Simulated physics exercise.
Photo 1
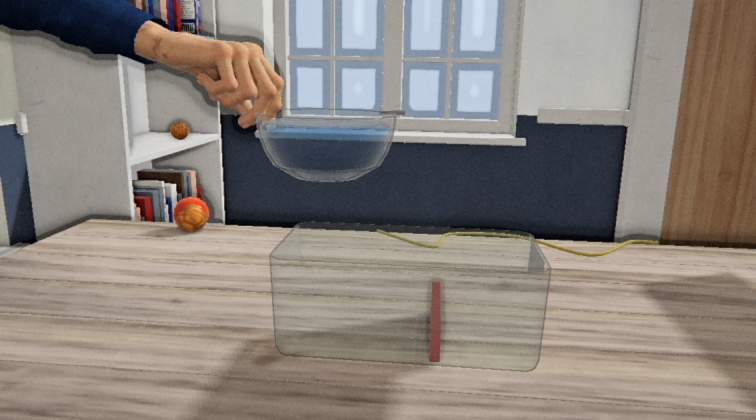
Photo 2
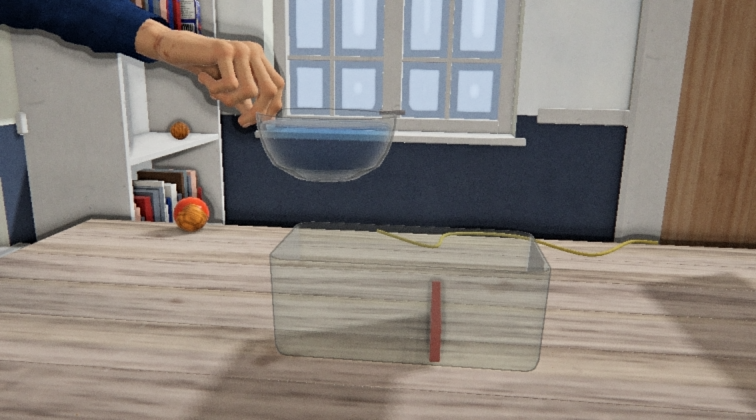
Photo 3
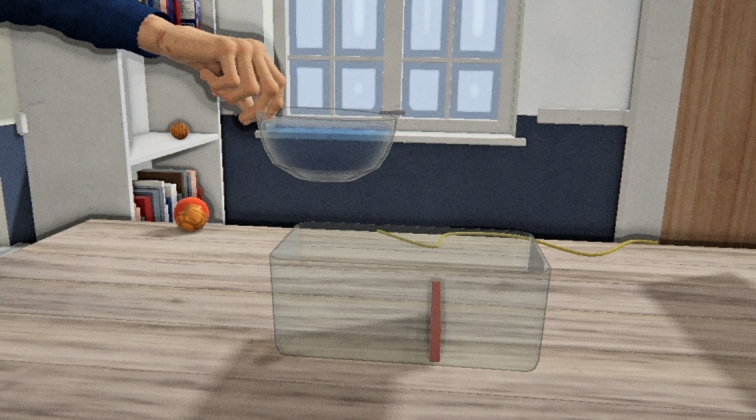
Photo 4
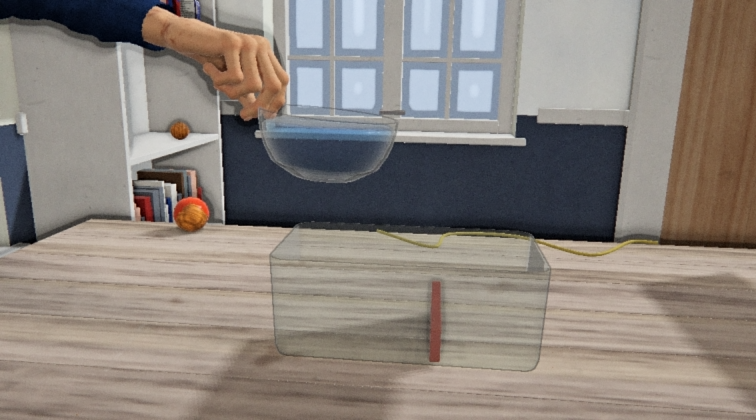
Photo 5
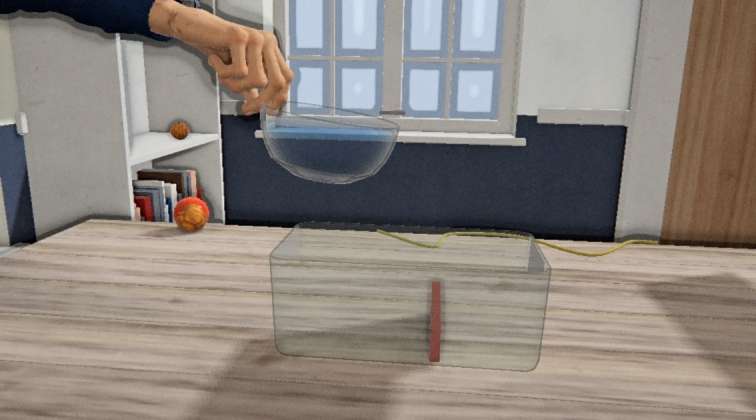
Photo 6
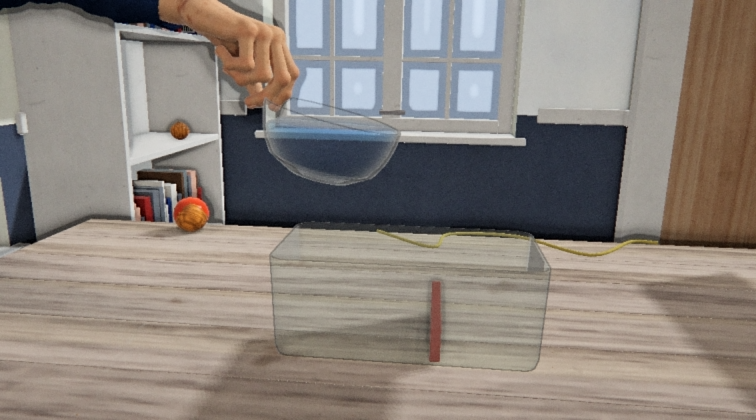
In a room, a hand gradually tilts a clear bowl of water rightward above a basin.
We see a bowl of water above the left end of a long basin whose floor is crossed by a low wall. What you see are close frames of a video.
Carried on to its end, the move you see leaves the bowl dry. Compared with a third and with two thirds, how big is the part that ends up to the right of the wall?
The share right of the wall will be moderate, one third to two thirds.
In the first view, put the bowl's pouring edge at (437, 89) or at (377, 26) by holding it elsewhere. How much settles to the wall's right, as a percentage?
Start one gives some 75 %, start two some 50 %.
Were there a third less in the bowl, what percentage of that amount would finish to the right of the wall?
Near 35 in a hundred.
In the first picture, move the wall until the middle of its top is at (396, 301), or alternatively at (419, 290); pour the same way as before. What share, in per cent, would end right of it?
Roughly 80 % and then 70 %.
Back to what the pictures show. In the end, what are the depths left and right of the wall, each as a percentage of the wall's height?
Left side: Approx. 40 %; right side: Approx. 70 %.
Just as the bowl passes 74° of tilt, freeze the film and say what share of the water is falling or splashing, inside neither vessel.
Roughly 35 %.
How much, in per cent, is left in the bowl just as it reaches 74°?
Some 35 per cent has not yet come out.
A moment on, the bowl is tipped part way and 33 per cent is still to pour, 6 is left of the wall and 28 right of it.
Next, the bowl is tipped right over and 1 per cent is still to pour, 44 is left of the wall and 53 right of it.
Then the bowl is tipped right over and 0 per cent is still to pour, 47 is left of the wall and 52 right of it.
Later the bowl is tipped right over and 0 per cent is still to pour, 47 is left of the wall and 52 right of it.
At rest 47 per cent lies left of the wall, 52 right of it and 1 outside.
